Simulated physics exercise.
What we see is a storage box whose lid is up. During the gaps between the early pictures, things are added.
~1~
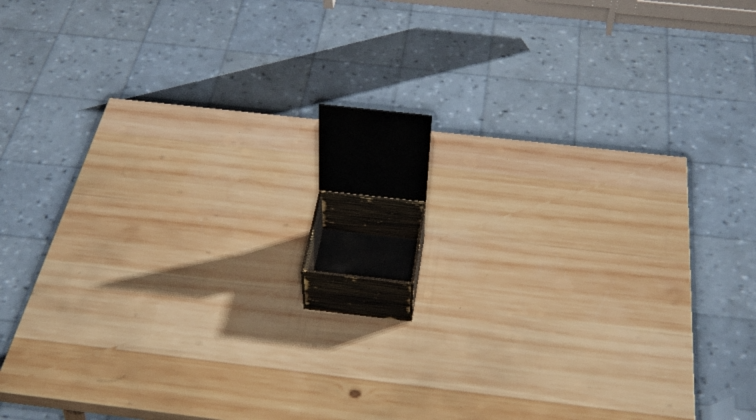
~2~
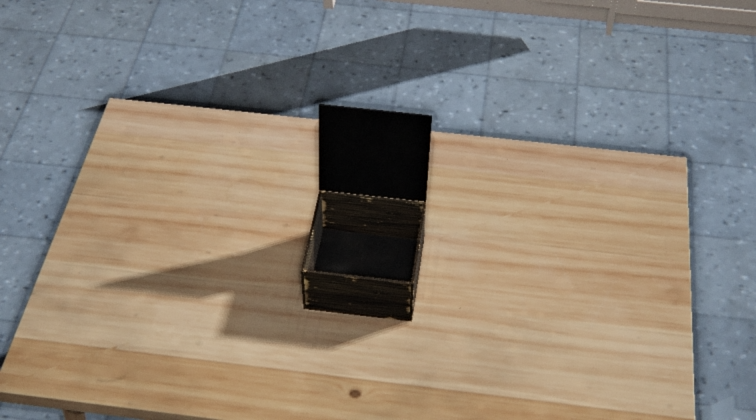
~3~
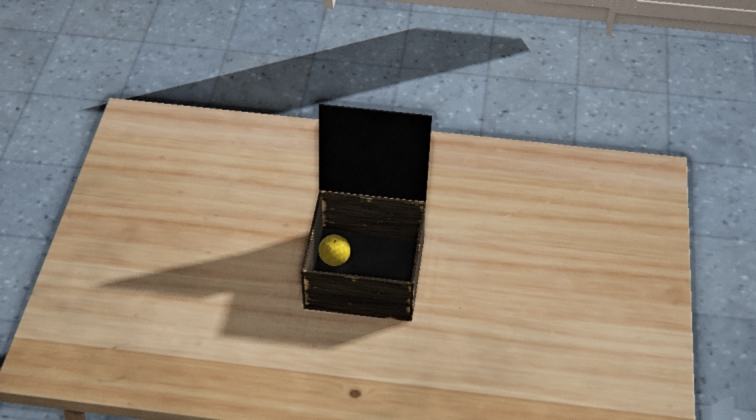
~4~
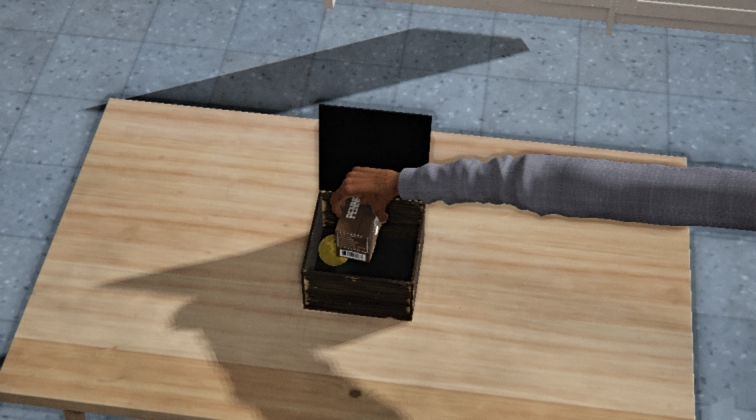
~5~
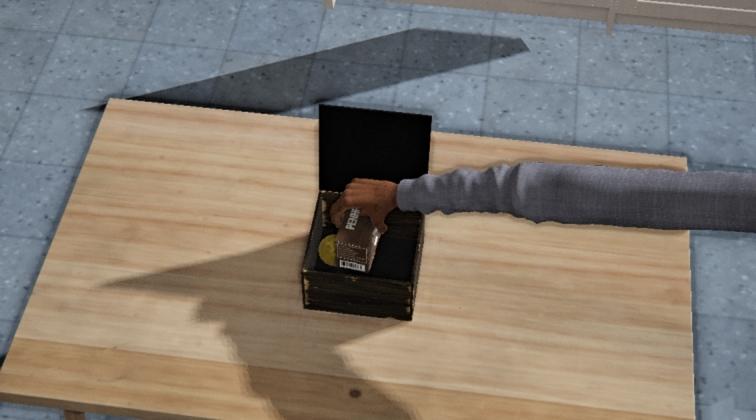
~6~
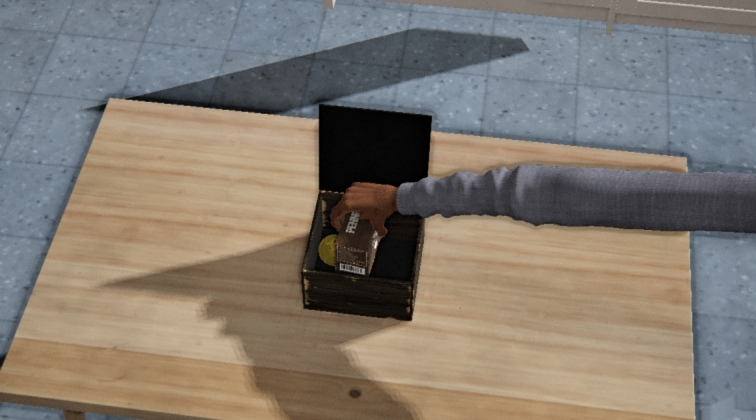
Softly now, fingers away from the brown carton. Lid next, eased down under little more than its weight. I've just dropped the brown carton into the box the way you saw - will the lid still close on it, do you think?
Yes, it will close.
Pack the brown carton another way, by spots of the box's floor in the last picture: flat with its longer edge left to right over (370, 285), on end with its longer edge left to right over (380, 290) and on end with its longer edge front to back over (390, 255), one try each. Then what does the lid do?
In the first case the lid comes down fully; in the second it stays propped open; in the third it stays propped open.
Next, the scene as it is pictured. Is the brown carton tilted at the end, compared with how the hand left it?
As it turns out, the brown carton changes its angle.
Then, 0.50 s later than the last frame, brown carton on its side near (393, 260).
Then, 1.50 s later than the last frame, lid 63° above the rim; brown carton on its side near (393, 260); yellow apple moved a little.
Then, 1.90 s later than the last frame, lid 15° above the rim; brown carton on its side near (393, 260); yellow apple moved a little.
When it is over, lid shut; lying over in the box, brown carton; yellow apple as before. End places, in pixels of the last picture, brown carton near (393, 260).
